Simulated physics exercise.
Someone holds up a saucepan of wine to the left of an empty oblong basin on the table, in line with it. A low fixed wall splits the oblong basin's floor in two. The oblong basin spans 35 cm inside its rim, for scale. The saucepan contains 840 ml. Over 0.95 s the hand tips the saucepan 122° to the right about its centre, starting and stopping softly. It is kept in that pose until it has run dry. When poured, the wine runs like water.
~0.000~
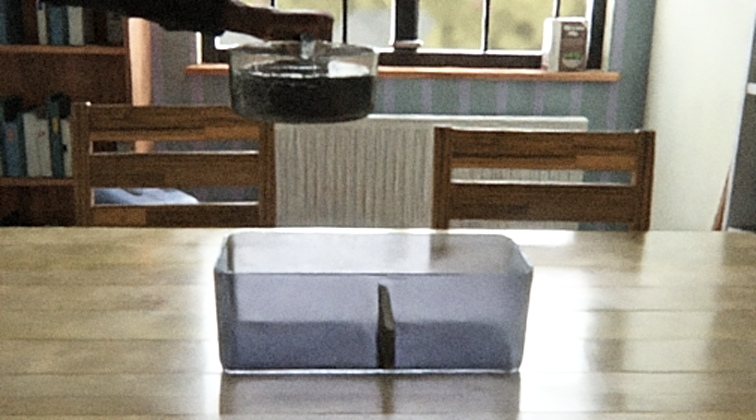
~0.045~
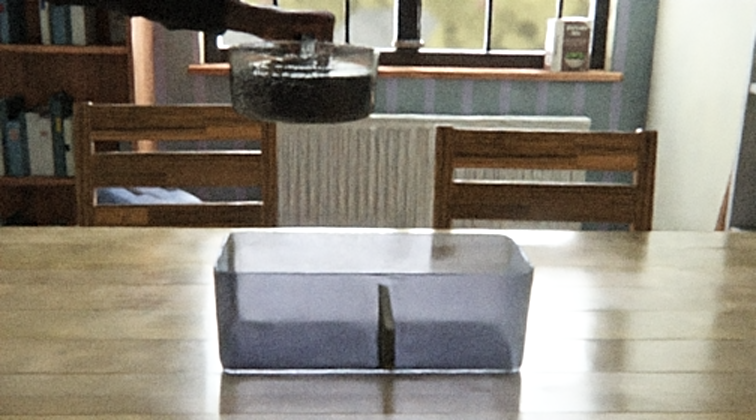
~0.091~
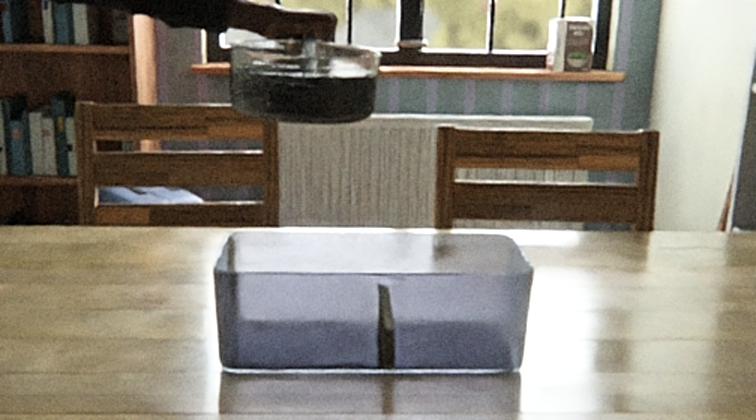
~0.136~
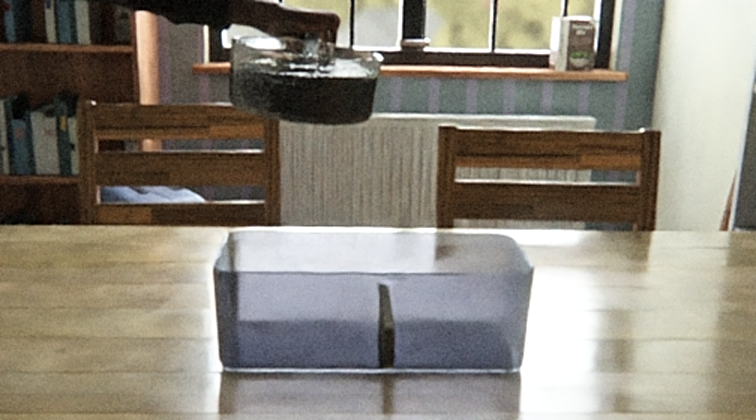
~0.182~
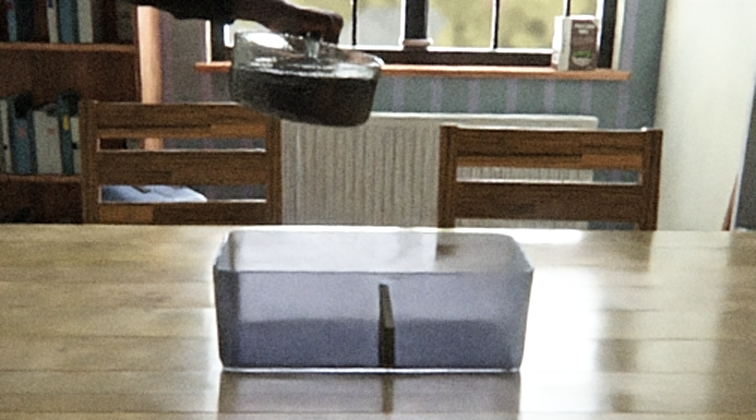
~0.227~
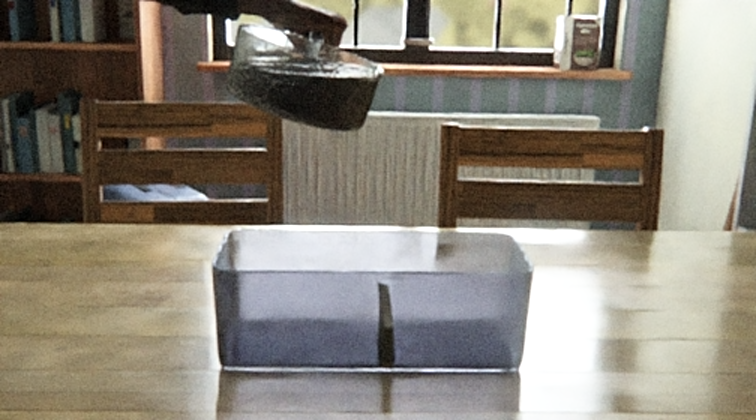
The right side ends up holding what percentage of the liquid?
About 71 in every hundred parts.
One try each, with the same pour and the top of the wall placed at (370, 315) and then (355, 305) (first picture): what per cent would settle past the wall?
Respectively close to 75 and 85 %.
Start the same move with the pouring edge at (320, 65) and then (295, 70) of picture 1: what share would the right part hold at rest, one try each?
Roughly 30 per cent the first time and 5 per cent the second.
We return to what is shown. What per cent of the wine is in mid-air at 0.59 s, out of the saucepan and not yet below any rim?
Estimate: Some 54 % of the total.
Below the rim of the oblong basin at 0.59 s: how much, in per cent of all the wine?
I reckon close to 14 percent of it.
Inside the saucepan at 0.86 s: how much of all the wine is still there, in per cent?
What remains is about 2 percent of it all.
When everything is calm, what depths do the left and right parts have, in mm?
Left part about 8 mm deep, right part about 30 mm deep.
By 0.59 s the tilt is 84° and 32 per cent is still to pour, 0 is left of the wall and 14 right of it.
By 0.86 s the tilt is 119° and 2 per cent is still to pour, 15 is left of the wall and 72 right of it.
By 1.14 s the tilt is 122° and 0 per cent is still to pour, 27 is left of the wall and 71 right of it.
By 1.45 s the tilt is 122° and 0 per cent is still to pour, 27 is left of the wall and 71 right of it.
At rest 27 per cent lies left of the wall, 71 right of it and 2 outside.
